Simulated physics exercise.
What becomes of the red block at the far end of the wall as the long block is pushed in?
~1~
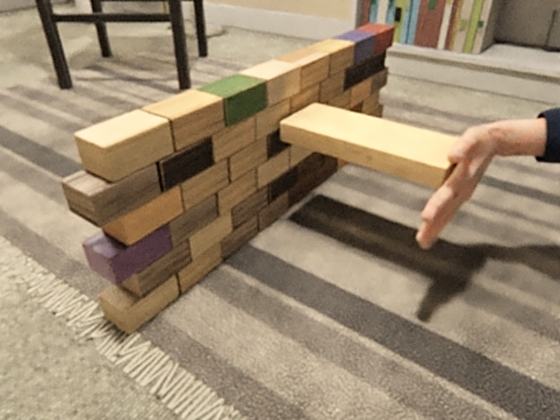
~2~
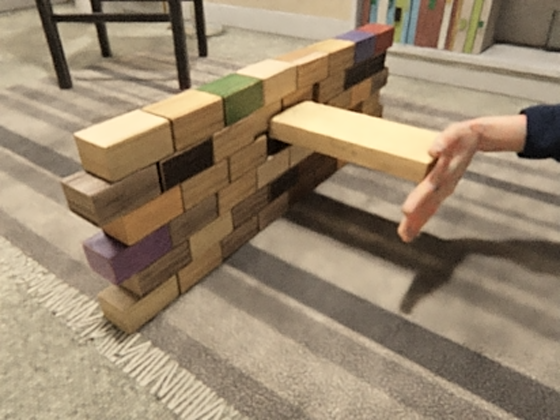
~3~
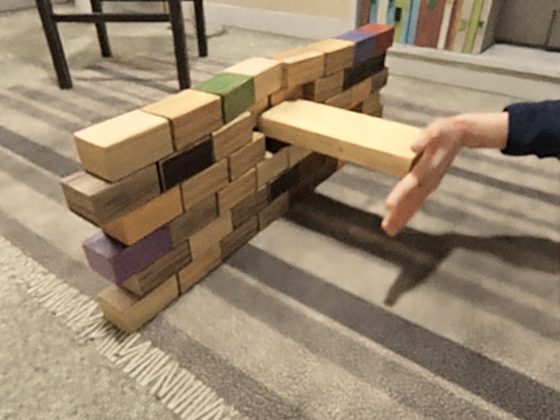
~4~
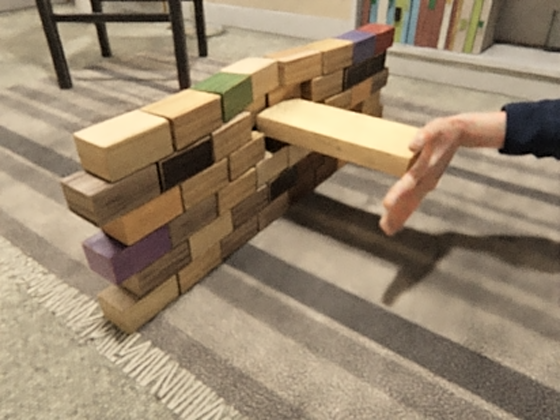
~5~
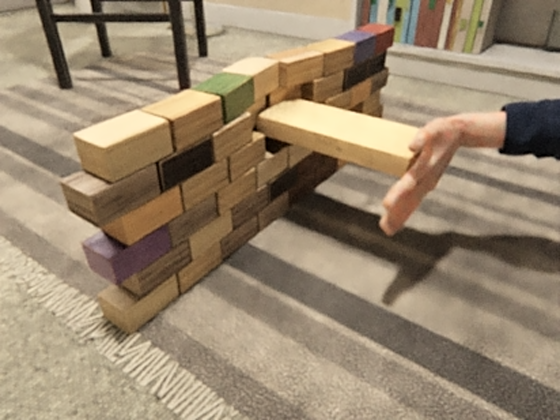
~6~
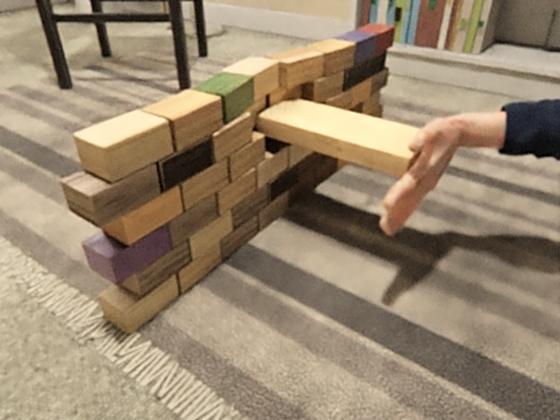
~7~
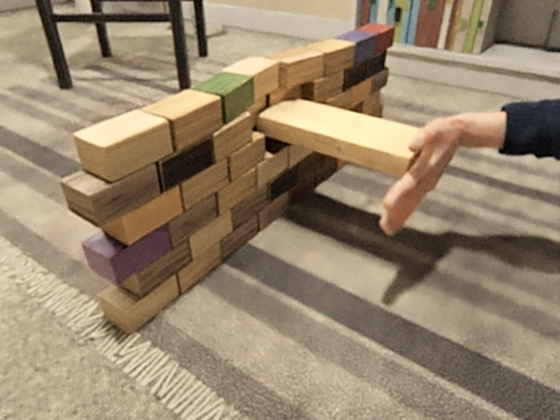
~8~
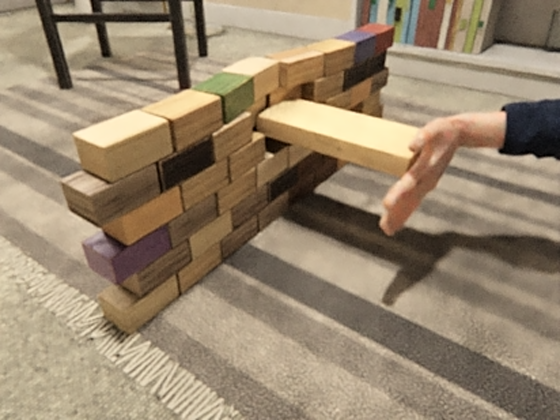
The red block stays up at its level on the top row at the far end of the wall.
